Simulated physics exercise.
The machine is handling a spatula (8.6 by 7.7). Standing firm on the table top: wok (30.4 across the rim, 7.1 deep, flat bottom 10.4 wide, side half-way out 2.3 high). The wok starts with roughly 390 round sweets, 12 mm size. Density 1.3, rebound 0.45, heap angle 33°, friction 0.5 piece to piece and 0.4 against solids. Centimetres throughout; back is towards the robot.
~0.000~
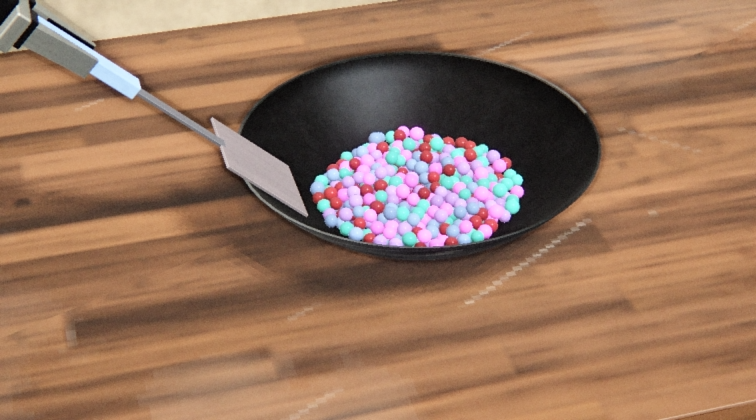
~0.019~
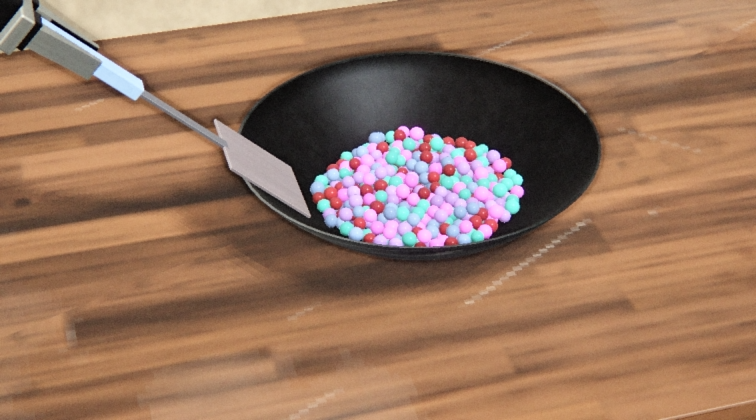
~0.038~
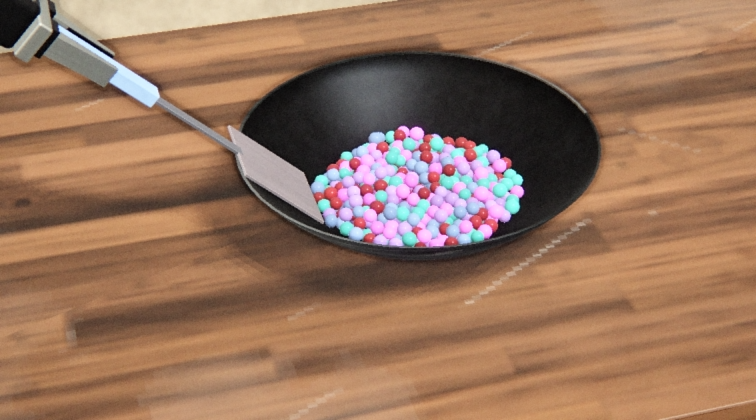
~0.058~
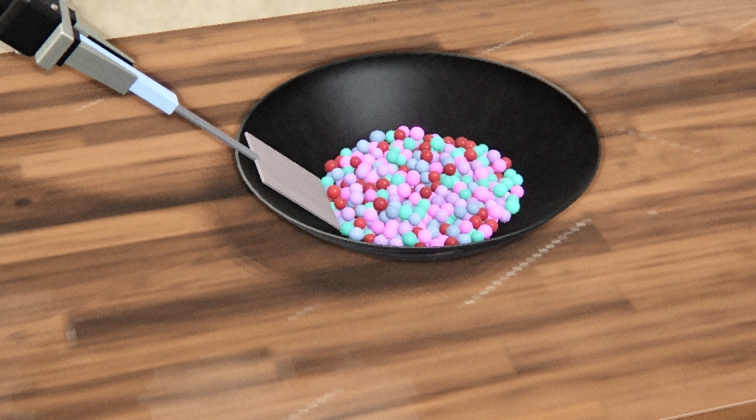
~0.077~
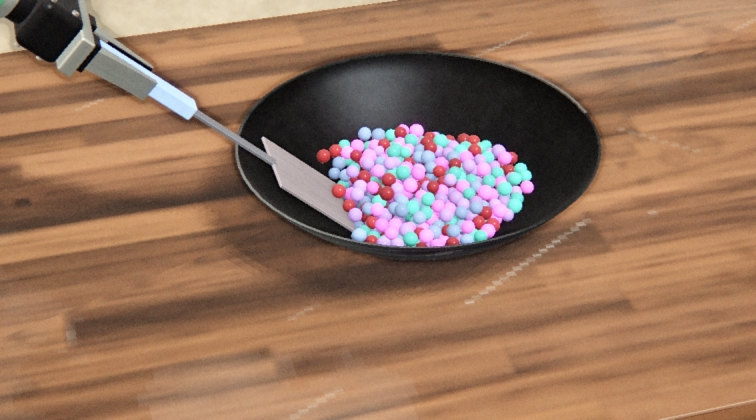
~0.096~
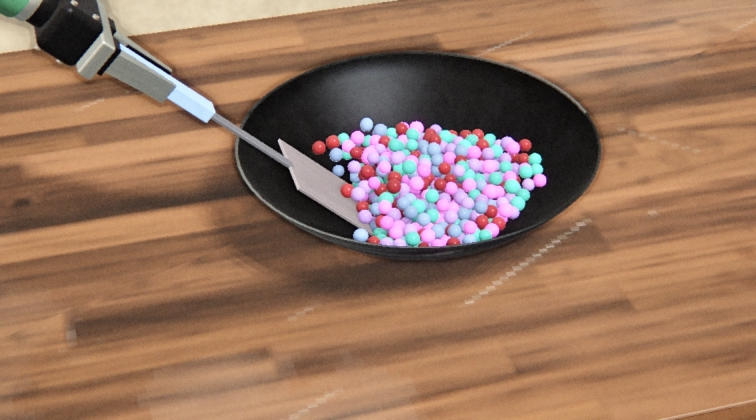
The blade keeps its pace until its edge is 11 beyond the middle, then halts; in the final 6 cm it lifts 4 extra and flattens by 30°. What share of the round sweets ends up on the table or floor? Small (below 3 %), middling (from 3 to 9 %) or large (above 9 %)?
A large share, above 9 %, ends on the table or floor.
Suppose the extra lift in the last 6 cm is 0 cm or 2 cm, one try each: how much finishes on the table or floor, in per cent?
About 15 and 20 per cent.
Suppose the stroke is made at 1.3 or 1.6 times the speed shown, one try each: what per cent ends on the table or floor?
About 35 and 35 per cent.
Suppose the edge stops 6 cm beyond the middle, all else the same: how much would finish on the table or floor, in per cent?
In that case some 0 per cent.
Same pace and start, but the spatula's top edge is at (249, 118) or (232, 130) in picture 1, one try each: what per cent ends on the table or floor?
Some 25 and 25 per cent.
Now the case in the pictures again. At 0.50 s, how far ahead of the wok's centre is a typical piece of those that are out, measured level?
About 22 cm.
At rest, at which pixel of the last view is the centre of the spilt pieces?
Near (712, 158).
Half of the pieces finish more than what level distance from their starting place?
Some 5 cm.
After 0.18 s, sloping 44°, highest piece 6 above the table; 393 in the wok.
After 0.26 s, sloping 36°, highest piece 7 above the table; 393 in the wok.
After 0.50 s, sloping 14°, highest piece 12 above the table; 310 in the wok, 29 on the table or floor, 54 on the blade or in flight.
After 1.55 s, sloping 14°, highest piece 8 above the table; 310 in the wok, 83 on the table or floor.
In the end, 310 in the wok, 83 on the table or floor. That is 21 % on the table or floor.
